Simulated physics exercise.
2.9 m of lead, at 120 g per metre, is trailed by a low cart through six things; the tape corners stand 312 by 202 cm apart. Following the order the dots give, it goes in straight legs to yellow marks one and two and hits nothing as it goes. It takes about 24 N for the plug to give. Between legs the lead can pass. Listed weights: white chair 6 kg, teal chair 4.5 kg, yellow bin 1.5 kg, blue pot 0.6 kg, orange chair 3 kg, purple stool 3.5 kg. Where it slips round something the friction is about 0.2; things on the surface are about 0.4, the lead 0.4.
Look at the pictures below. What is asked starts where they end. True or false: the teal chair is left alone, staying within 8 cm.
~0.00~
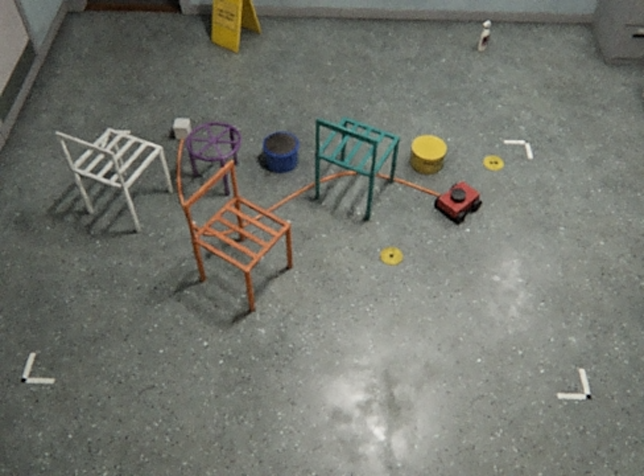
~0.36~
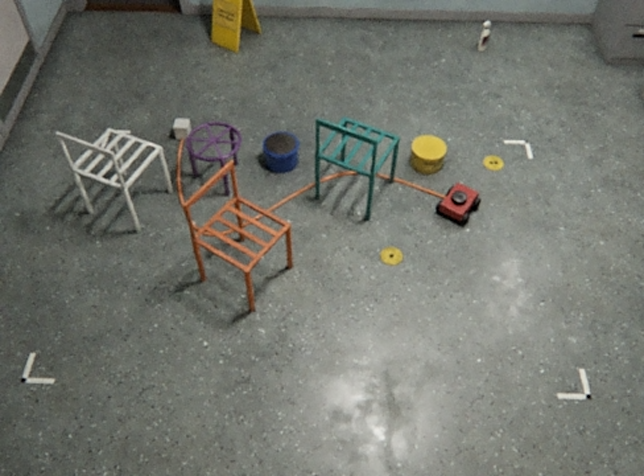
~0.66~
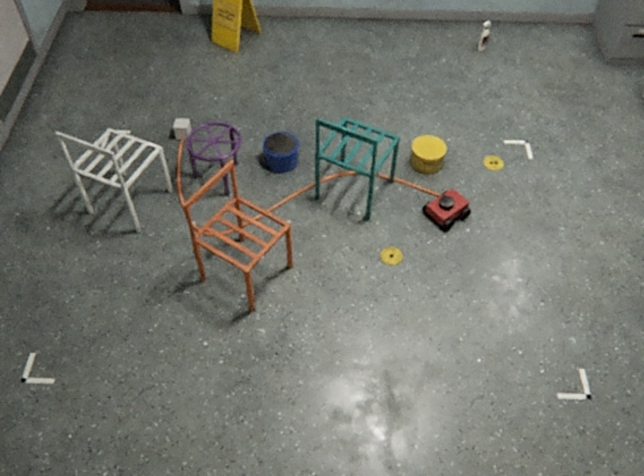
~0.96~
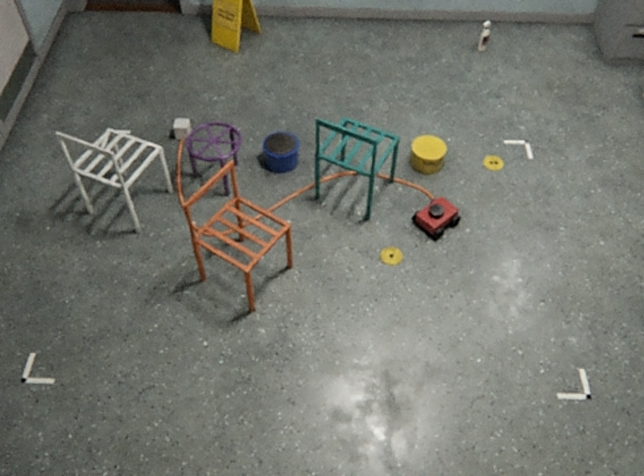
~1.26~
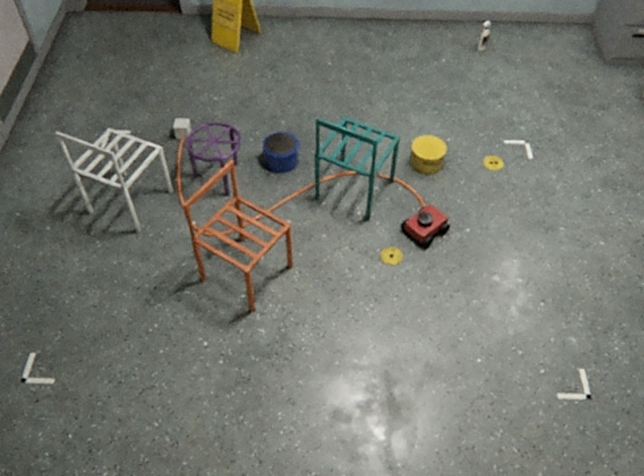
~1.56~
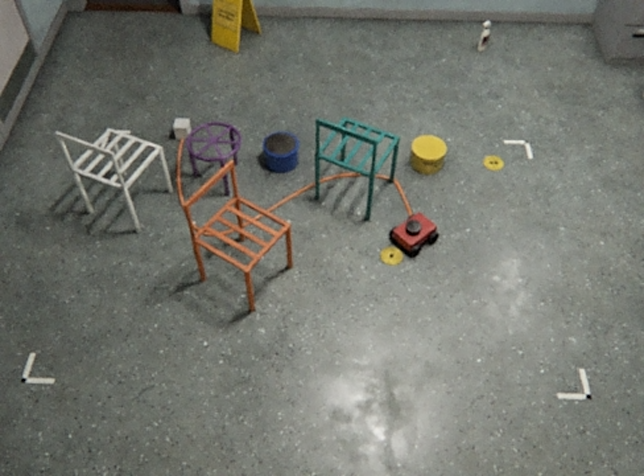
True.
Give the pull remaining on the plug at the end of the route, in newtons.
0 N.
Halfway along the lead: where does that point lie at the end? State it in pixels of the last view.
The halfway point lies around pixel (293, 202).
After 2.6 s, cart at (403, 244), lead slack at the fixed end; nothing else has moved.
After 3.7 s, cart at (438, 213), lead slack at the fixed end; nothing else has moved.
After 4.7 s, cart at (470, 183), lead slack at the fixed end; nothing else has moved.
After 5.8 s, cart at (493, 162), lead slack at the fixed end; nothing else has moved.
After 6.2 s, cart at (493, 162), lead slack at the fixed end; teal chair 0 cm off its start at (358, 145).
